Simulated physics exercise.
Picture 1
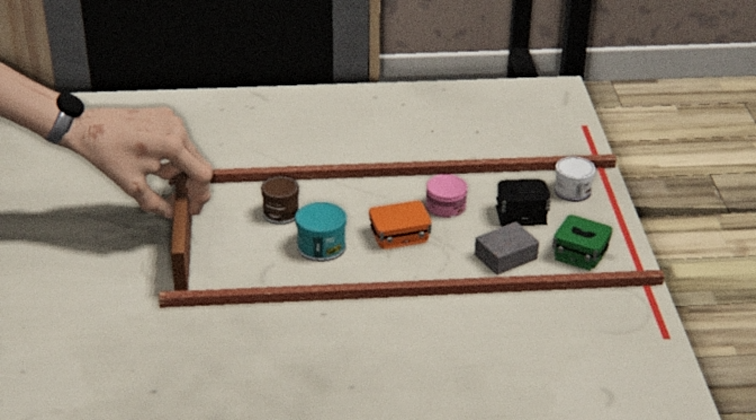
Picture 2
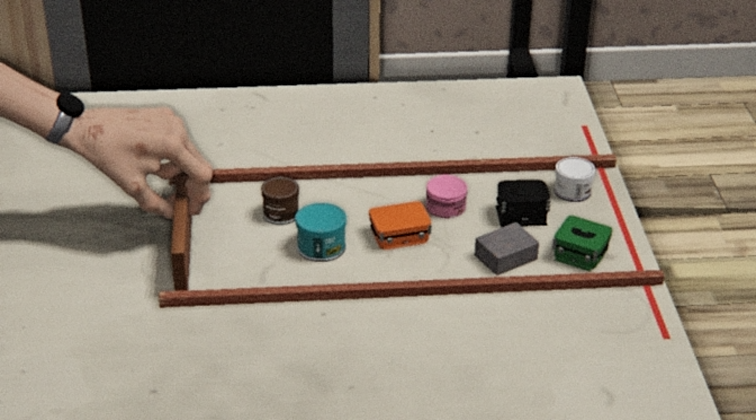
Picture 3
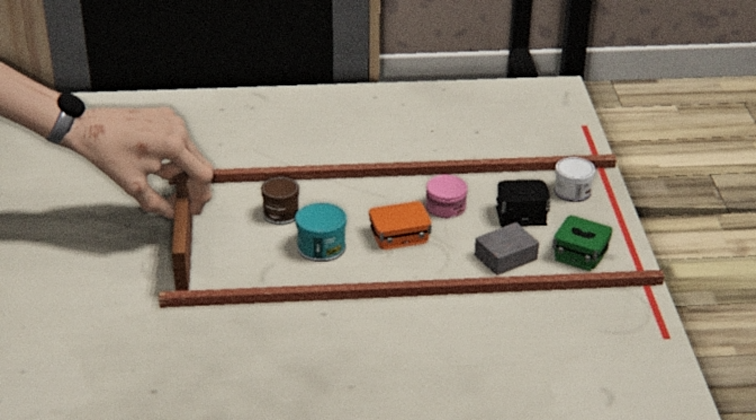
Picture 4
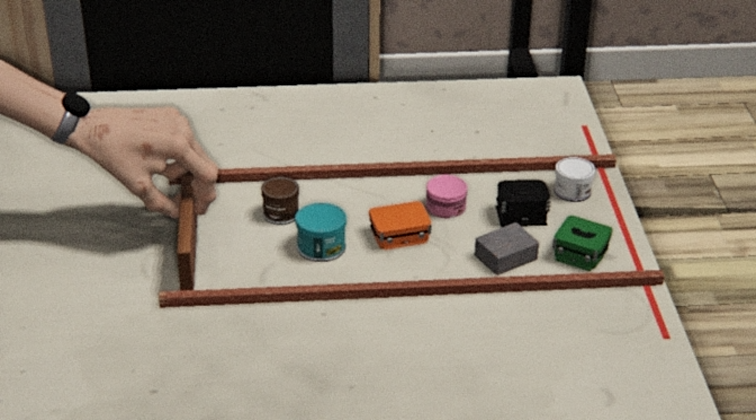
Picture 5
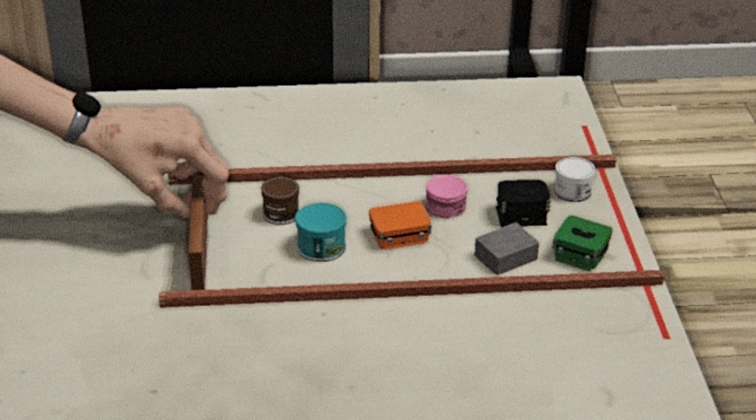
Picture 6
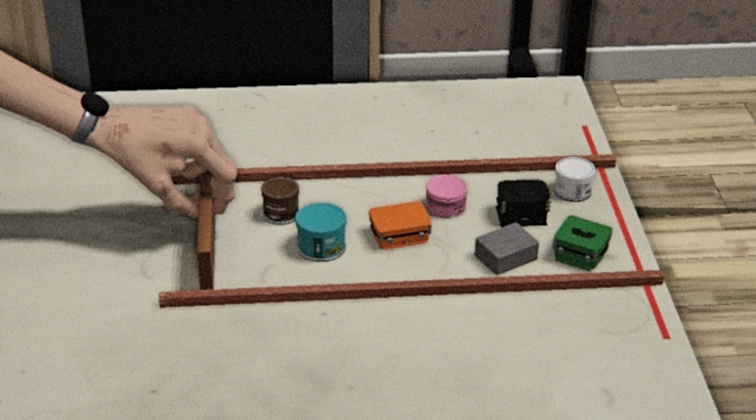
On a pale tabletop beside a wood-plank floor, a hand holds a small upright board between two wooden rails, with tubs, little cases and a grey block scattered to its right. The board stays nearly still, then the hand slides it slightly rightward, while the objects remain in place.
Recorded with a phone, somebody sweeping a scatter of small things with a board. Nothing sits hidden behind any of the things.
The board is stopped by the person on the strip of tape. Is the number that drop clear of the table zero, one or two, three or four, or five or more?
The push knocks at least five off.
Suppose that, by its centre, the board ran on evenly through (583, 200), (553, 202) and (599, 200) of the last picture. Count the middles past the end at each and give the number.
It comes out as 3, then 1, then 4.
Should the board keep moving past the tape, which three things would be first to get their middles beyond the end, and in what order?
In order: The white pot, then the green case, then the black case.
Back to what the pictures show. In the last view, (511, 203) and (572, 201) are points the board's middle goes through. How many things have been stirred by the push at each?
So 8, and at the other place 8.
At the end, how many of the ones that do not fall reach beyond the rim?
The tally is 2.
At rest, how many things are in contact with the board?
Tally at the end: 2.
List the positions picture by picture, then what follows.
In the first frame, white pot (574, 179); green case (582, 244); black case (523, 202); board (183, 216); tape (621, 221).
In the second frame, green case (582, 245); pink tub (446, 197).
In the third frame, black case (522, 203); orange case (400, 227).
In the fourth frame, white pot (574, 180); brown pot (281, 201).
In the fifth frame, green case (582, 245); grey block (507, 249).
In the sixth frame, white pot (574, 180); green case (582, 245); black case (522, 203); board (207, 215); tape (621, 221).
Early on, none off yet; white pot at rest near (574, 180); green case at rest near (582, 245); black case at rest near (522, 203).
Finally, the number that fall off is five or more; lost, turquoise tin, orange case, grey block, black case, green case and white pot.
